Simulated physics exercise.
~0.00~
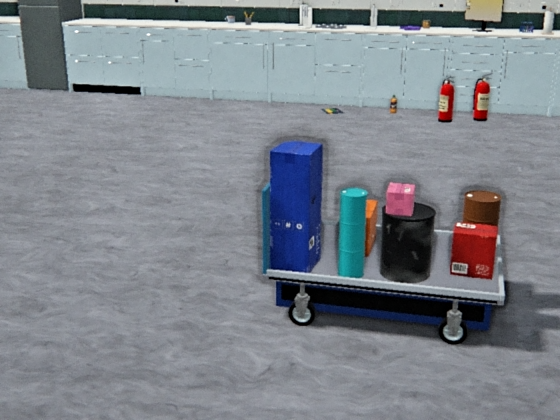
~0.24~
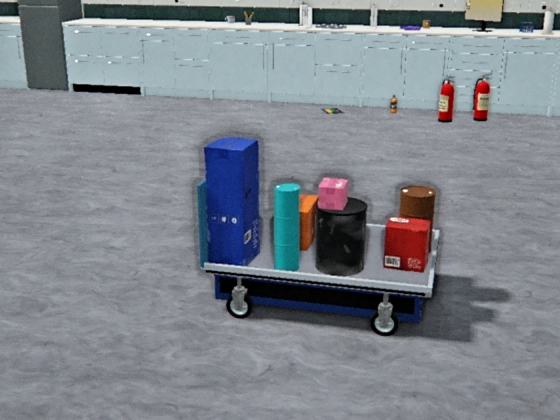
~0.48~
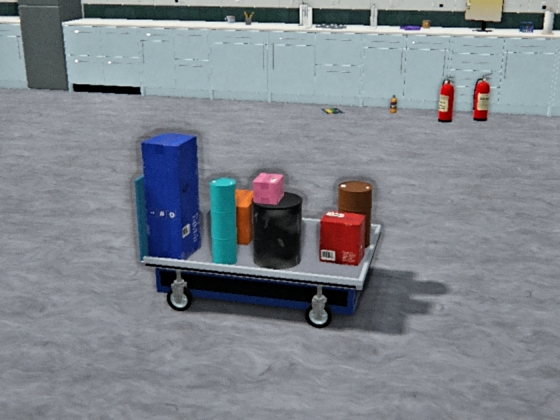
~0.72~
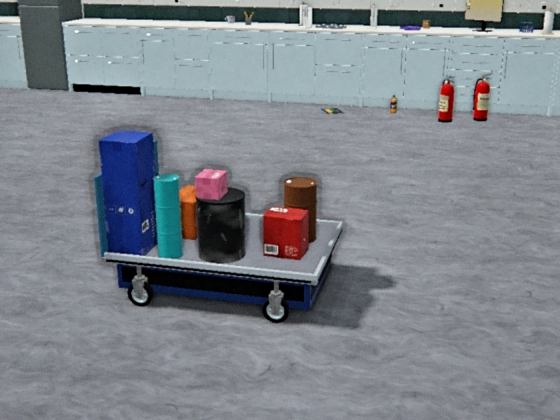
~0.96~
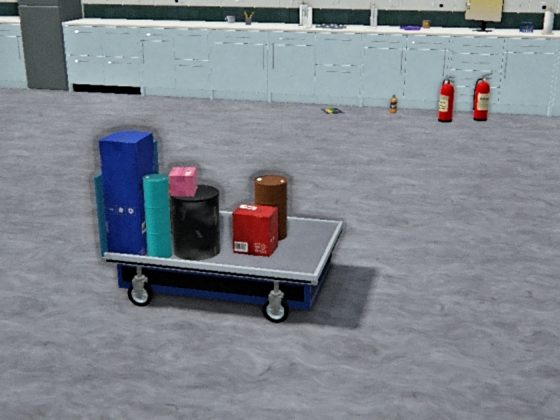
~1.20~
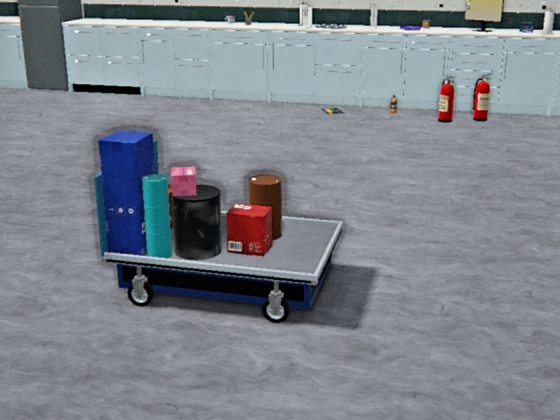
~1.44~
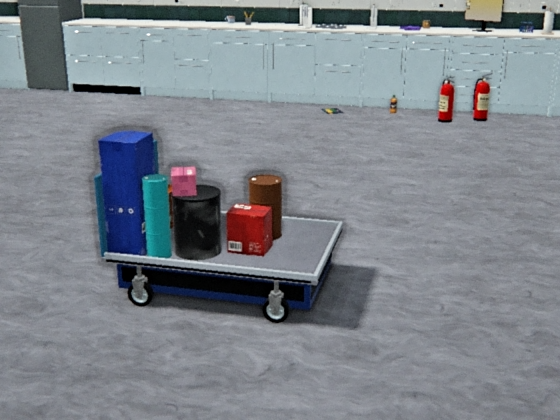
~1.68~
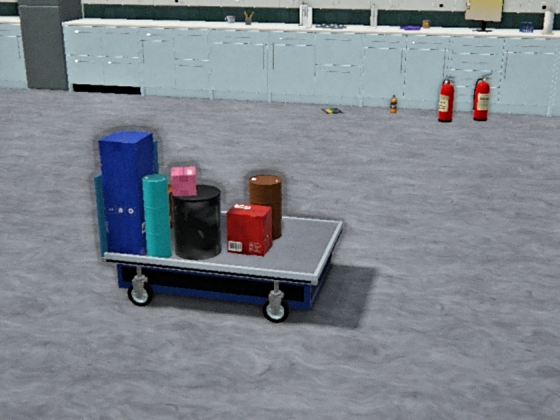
A flat cart carrying boxes and round containers rolled left across a grey floor and stopped, and most of its load slid toward the tall blue box at the front. Everything stayed upright, with the pink box still on the black pail.
